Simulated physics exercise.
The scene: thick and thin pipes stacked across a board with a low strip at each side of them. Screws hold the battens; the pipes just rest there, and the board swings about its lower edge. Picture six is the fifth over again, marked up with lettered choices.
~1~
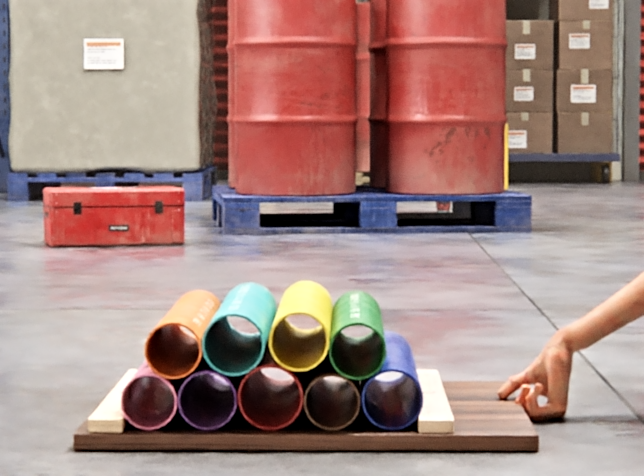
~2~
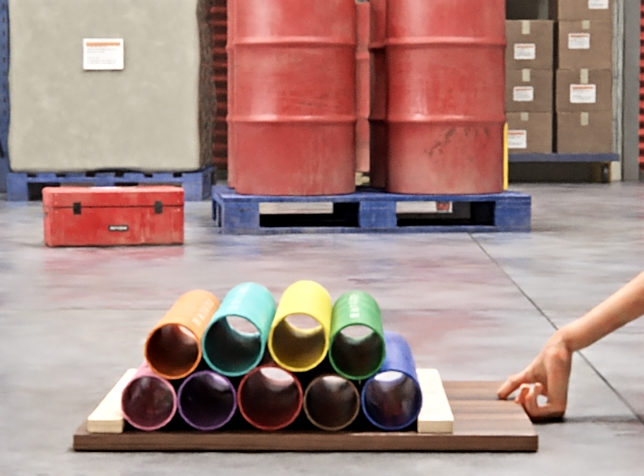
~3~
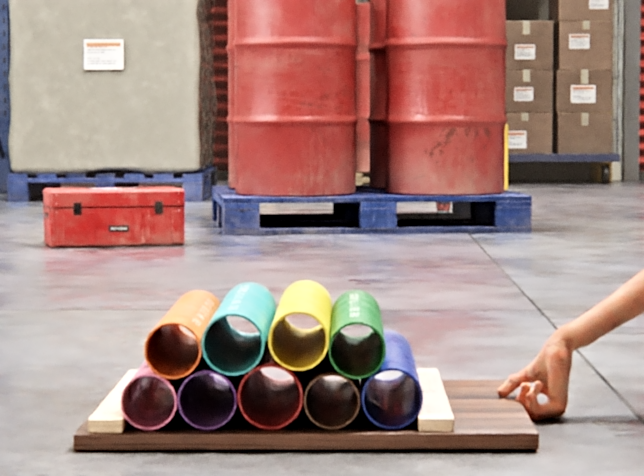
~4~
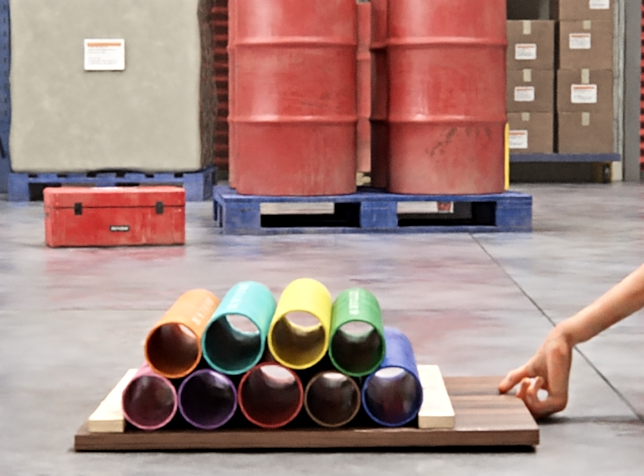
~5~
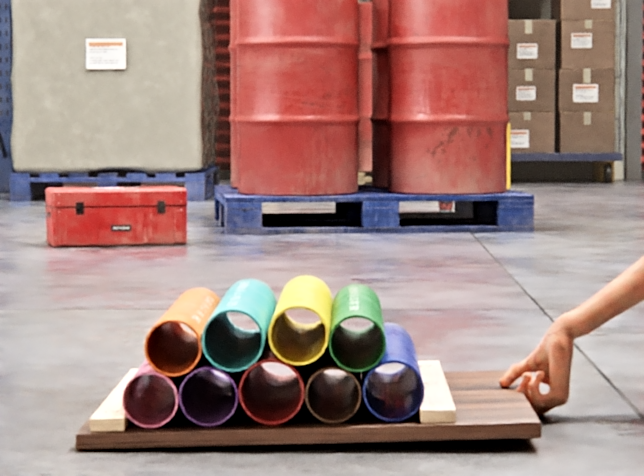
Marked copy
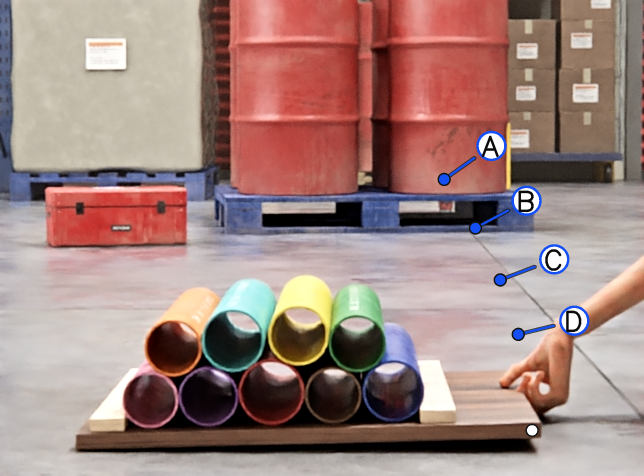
Board stacked with colourful pipes rising slightly at its right end as a hand lifts it on a warehouse floor.
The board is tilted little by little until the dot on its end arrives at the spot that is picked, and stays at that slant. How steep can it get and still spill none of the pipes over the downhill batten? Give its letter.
Lift it to C and no more.
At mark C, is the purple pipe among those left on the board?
Yes, with C.
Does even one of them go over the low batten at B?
Yes, at B.
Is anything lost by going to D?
No.
On the marked copy, A at (444, 179); B at (476, 228); C at (500, 280); D at (518, 334); the white dot at (532, 430).
With C. Early on, board at 15°.
Further on, board at 21°.
At the end, board at 21°, none over the low batten.
As for the rest, A nine over the low batten; B four over the low batten (turquoise, orange, green, yellow); D none over the low batten.
